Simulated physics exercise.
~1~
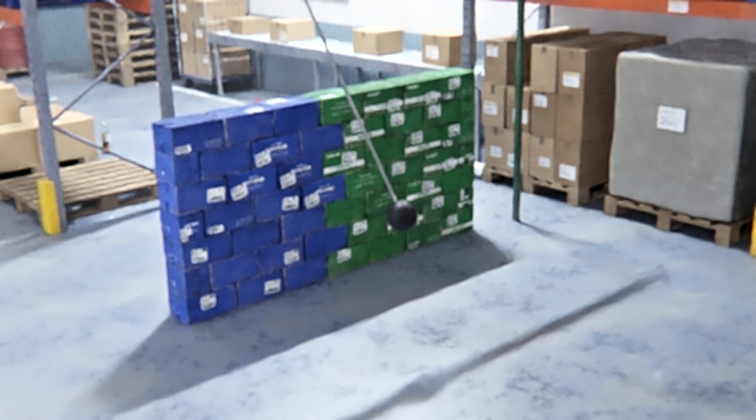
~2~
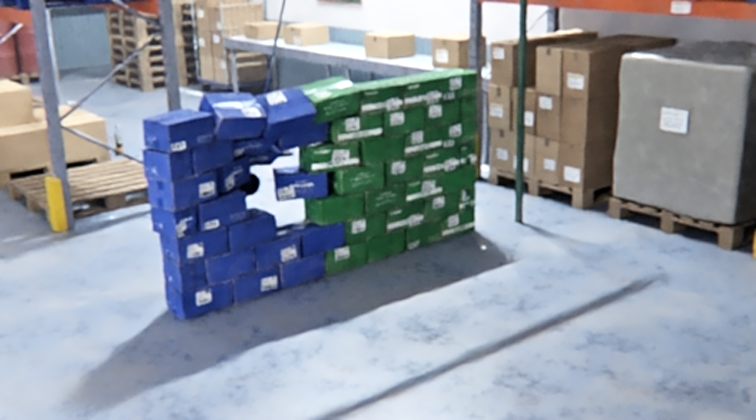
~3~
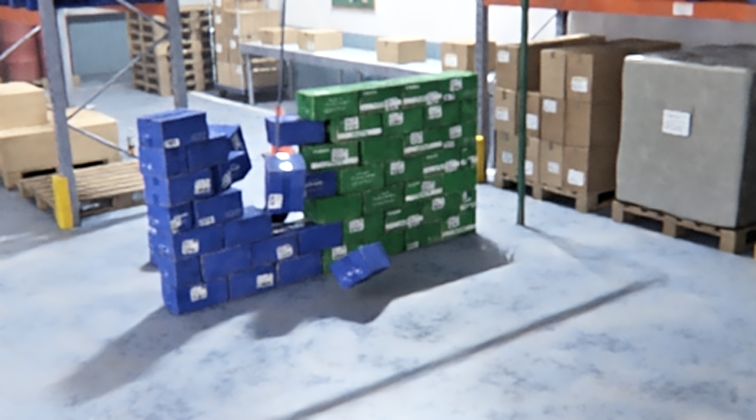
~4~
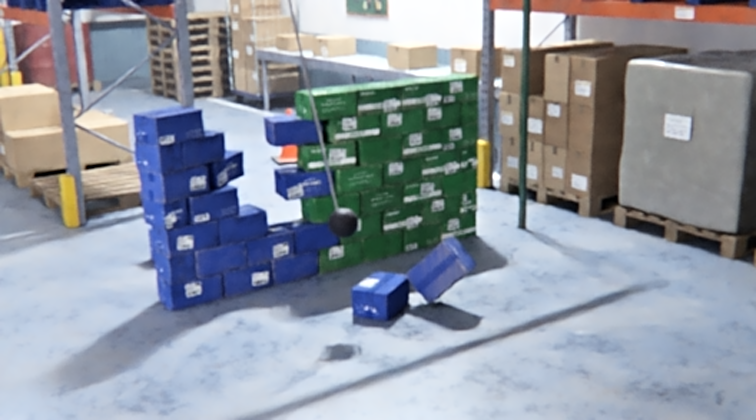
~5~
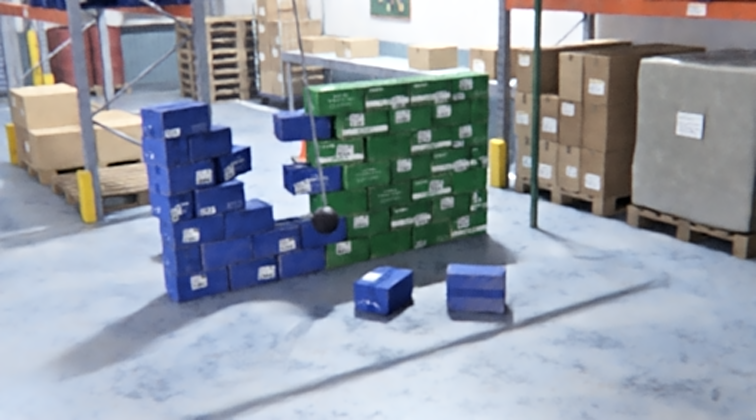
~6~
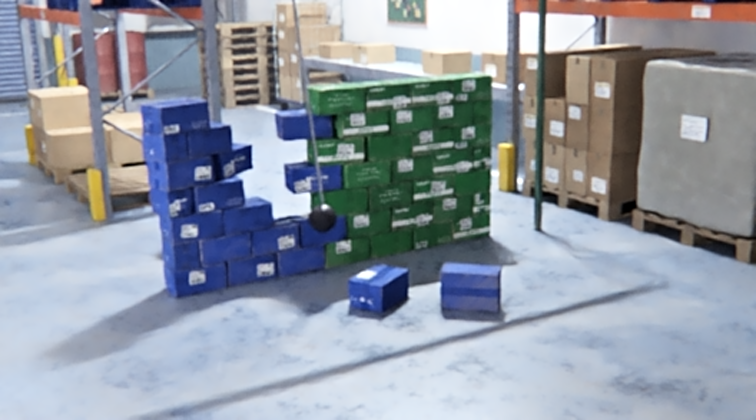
In a warehouse, a swinging ball knocks several blue parcels loose while the green ones stand.
